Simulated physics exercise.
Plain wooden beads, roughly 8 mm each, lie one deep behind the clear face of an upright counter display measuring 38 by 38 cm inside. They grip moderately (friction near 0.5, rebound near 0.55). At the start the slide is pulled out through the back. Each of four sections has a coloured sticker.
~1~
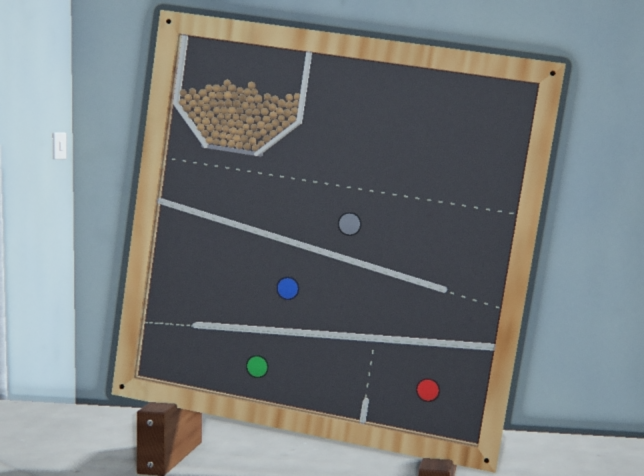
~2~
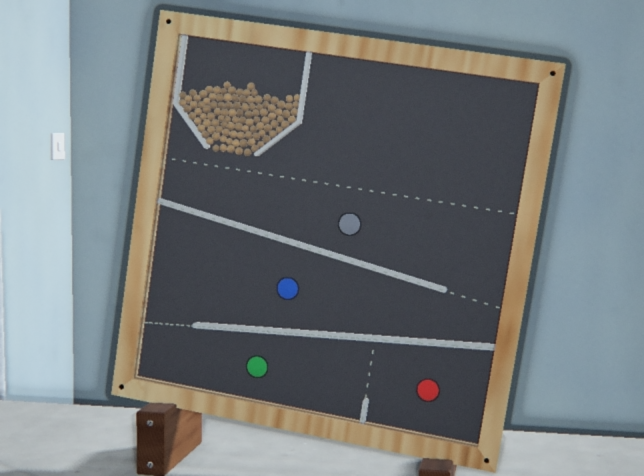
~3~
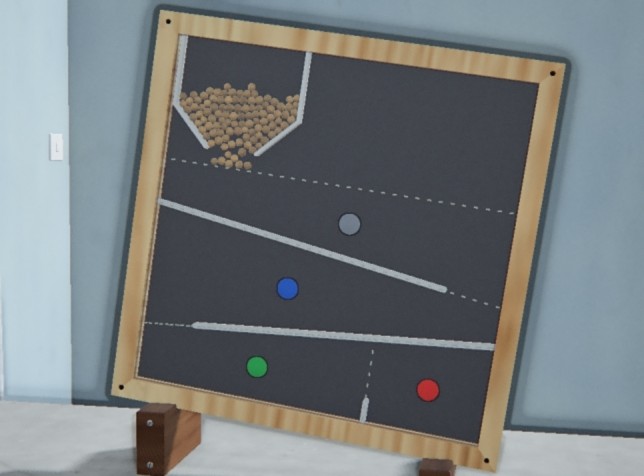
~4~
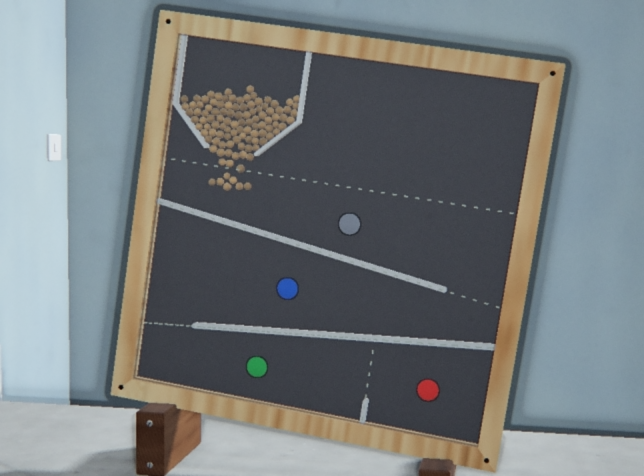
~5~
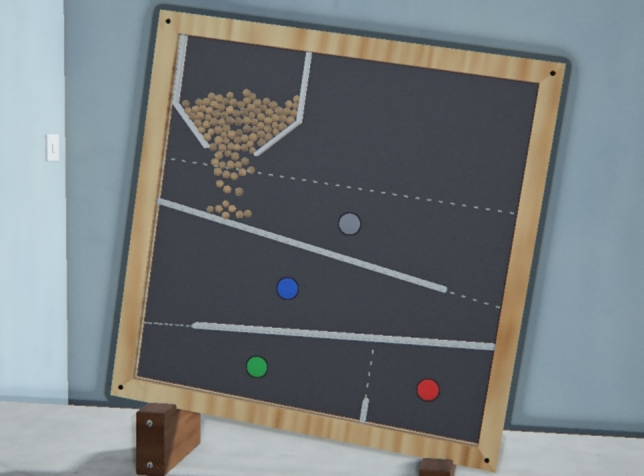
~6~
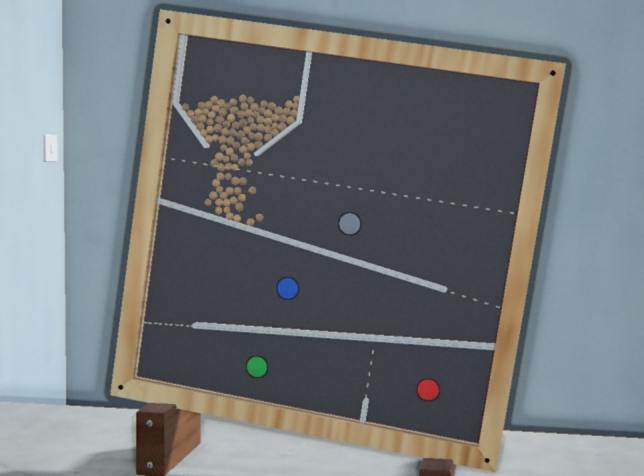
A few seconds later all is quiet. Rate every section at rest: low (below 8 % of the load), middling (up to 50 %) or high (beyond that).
Red: Low; blue: High; green: Low; grey: Middling.
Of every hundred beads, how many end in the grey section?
Some 35 per cent.
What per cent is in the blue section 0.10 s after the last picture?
Roughly 0 per cent.
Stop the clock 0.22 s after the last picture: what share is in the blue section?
About 0 per cent.
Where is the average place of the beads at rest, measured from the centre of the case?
Some 10 cm right and 6 cm below.
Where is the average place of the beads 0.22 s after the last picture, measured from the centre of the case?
About 7 cm left and 3 cm above.
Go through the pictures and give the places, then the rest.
In the first frame, tilted 8° clockwise; about 110 beads; beads' middle (239, 111); red (428, 390), blue (288, 288), green (257, 367), grey (350, 224); slide (204, 146) to (260, 154).
In the second frame, beads' middle (240, 113); 1 out, lowest bead (247, 152).
In the third frame, beads' middle (241, 116); 8 out, lowest bead (248, 165).
In the fourth frame, beads' middle (235, 124); 16 out, lowest bead (227, 187).
In the fifth frame, beads' middle (239, 133); 23 out, lowest bead (226, 216).
In the sixth frame, beads' middle (236, 146); 34 out, lowest bead (251, 222); wall ends (444, 289), (195, 325), (366, 401), (185, 33) to (206, 146), (257, 154) to (310, 50).
Then, 0.10 s later than the last picture, the beads' middle is 9 cm left of and 6 cm above the centre; grey 55 %.
Then, 0.22 s later than the last picture, the beads' middle is 7 cm left of and 3 cm above the centre; grey 90 %.
Then, 0.45 s later than the last picture, the beads' middle is 1 cm left of and level with the centre; blue 10 %, grey 90 %.
At rest 2.4 s after the last picture, red 0 %, blue 65 %, green 0 %, grey 35 %.
